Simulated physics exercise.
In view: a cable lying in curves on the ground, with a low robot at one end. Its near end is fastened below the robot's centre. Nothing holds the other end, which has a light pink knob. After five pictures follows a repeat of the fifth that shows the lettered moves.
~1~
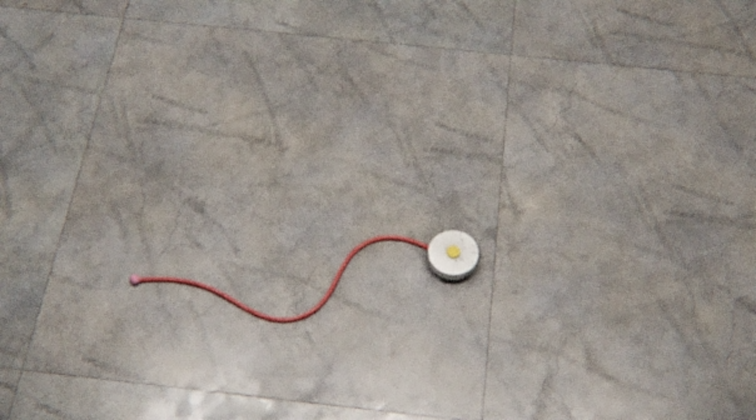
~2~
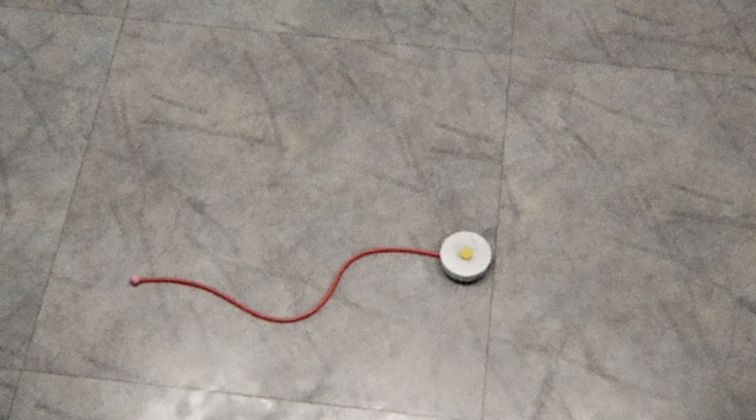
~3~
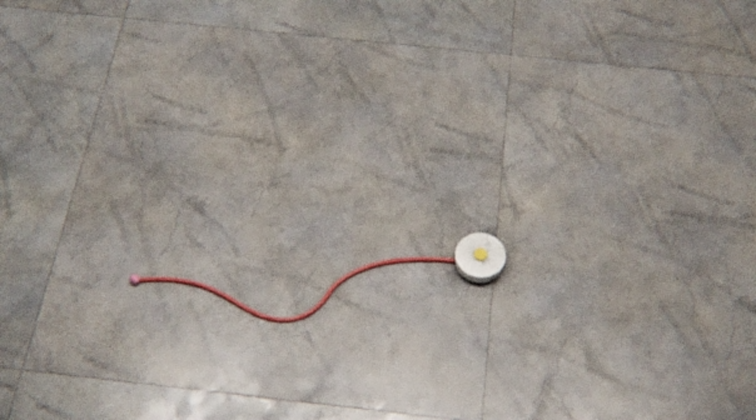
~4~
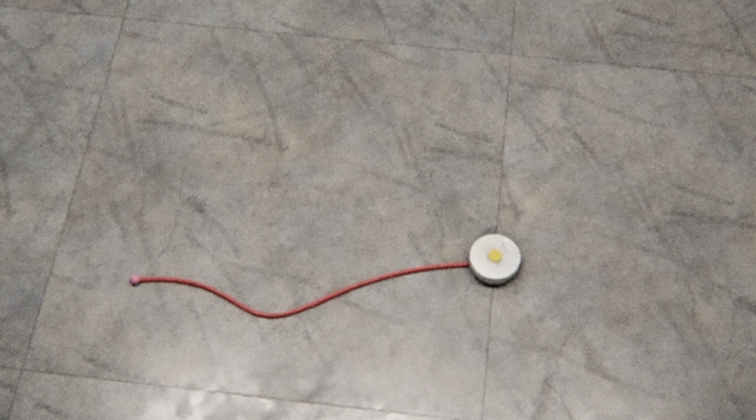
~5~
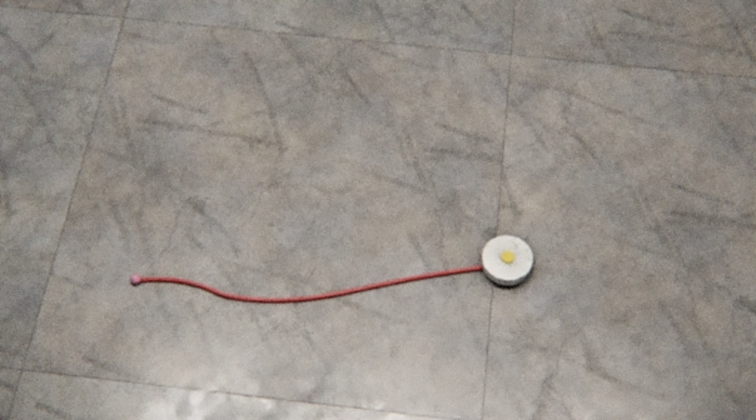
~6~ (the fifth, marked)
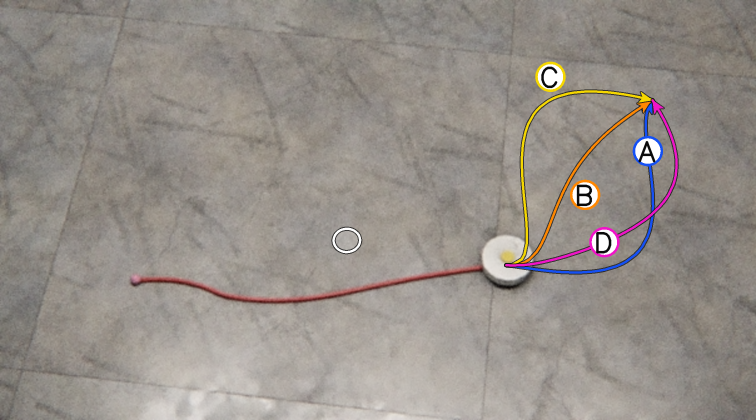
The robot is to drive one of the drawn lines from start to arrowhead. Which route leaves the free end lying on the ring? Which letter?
Line C does it.
On the copy, A from (506, 265) via (649, 232) to (652, 100); B from (506, 265) via (571, 176) to (651, 101); C from (506, 265) via (525, 132) to (652, 100); D from (506, 265) via (648, 217) to (652, 100); the ring at (347, 240).
On C. First, robot (523, 165), middle of the cable (376, 265), free end (193, 284).
Then, robot (571, 89), middle of the cable (436, 188), free end (284, 272).
Finally, robot (654, 95), middle of the cable (494, 157), free end (347, 239); the free end is on the ring.
By contrast, A leaves the free end at (378, 276); B leaves the free end at (356, 257); D leaves the free end at (382, 270).
